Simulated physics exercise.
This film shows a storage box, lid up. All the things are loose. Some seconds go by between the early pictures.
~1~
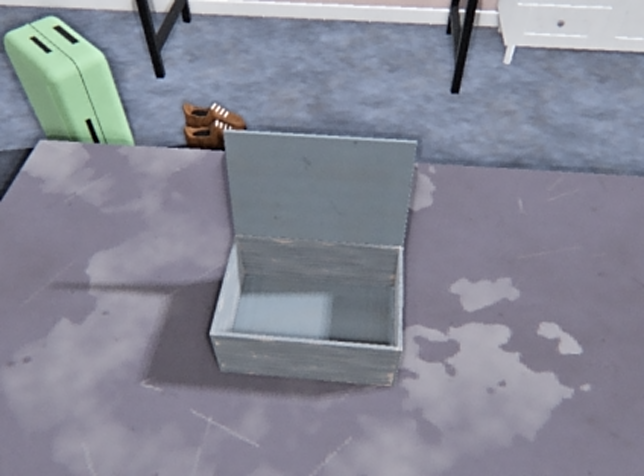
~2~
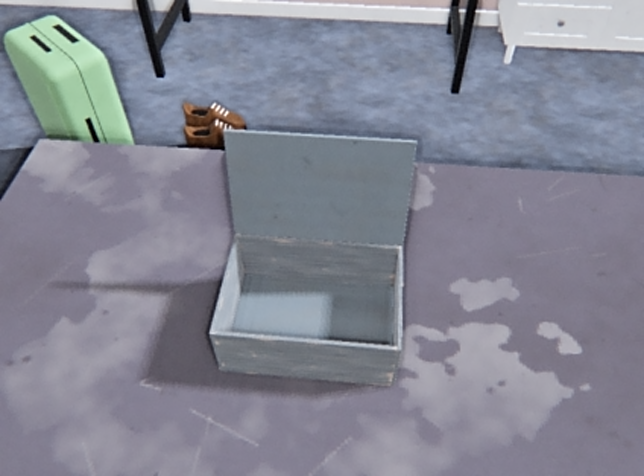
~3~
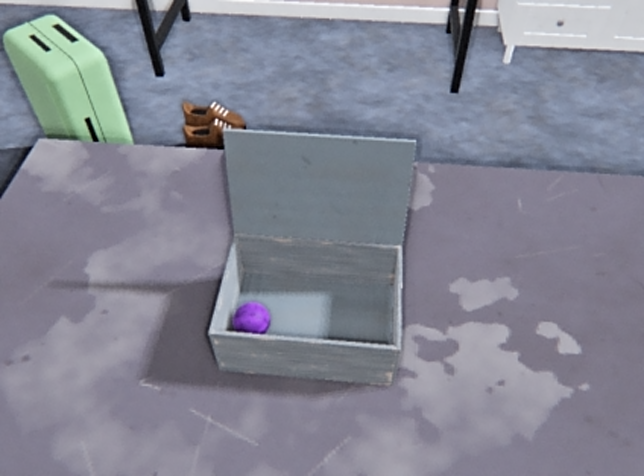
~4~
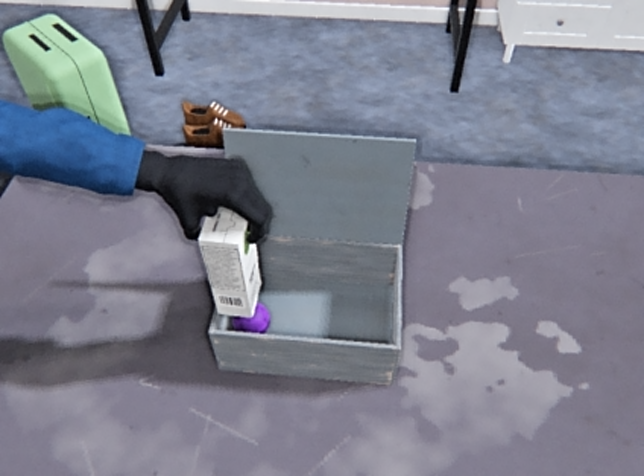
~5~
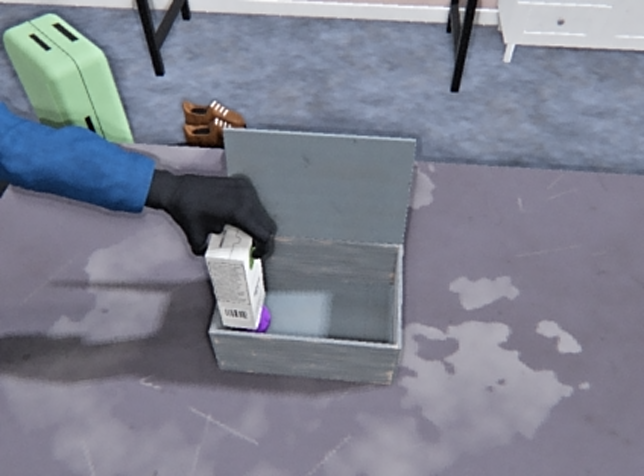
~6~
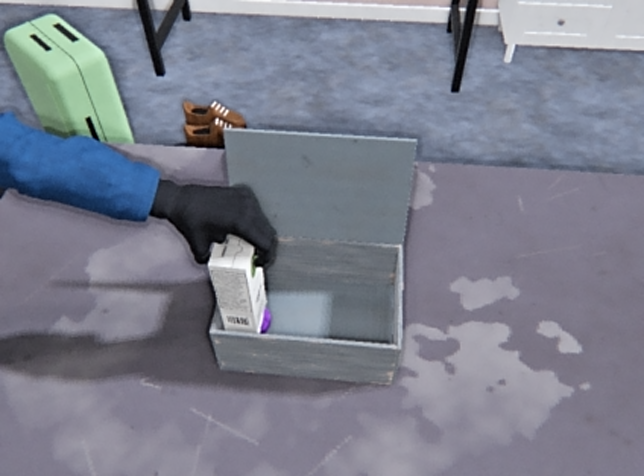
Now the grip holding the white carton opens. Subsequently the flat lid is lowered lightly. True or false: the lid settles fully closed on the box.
False.
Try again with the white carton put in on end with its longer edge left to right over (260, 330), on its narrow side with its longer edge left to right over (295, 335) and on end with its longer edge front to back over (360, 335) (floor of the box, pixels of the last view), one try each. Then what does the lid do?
So, first it goes down fine, then it goes down fine, and finally it won't go down.
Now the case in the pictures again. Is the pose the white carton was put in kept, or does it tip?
Once everything settles, the white carton ends up at a slant.
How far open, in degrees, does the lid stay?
The lid sits around 25° above the rim.
Then, 0.50 s later than the last frame, white carton tilted by 59° near (242, 307); purple ball moved about its own width.
Then, 1.30 s later than the last frame, lid 77° above the rim; white carton tilted by 44° near (247, 305); purple ball moved about its own width.
Then, 1.80 s later than the last frame, lid 46° above the rim; white carton tilted by 45° near (248, 305); purple ball moved about its own width.
Then, 3.00 s later than the last frame, lid 24° above the rim; white carton tilted by 45° near (248, 305); purple ball moved about its own width.
When it is over, lid 24° above the rim; lying over in the box, white carton; moved from the start, purple ball. End places, in pixels of the last picture, white carton near (248, 305).
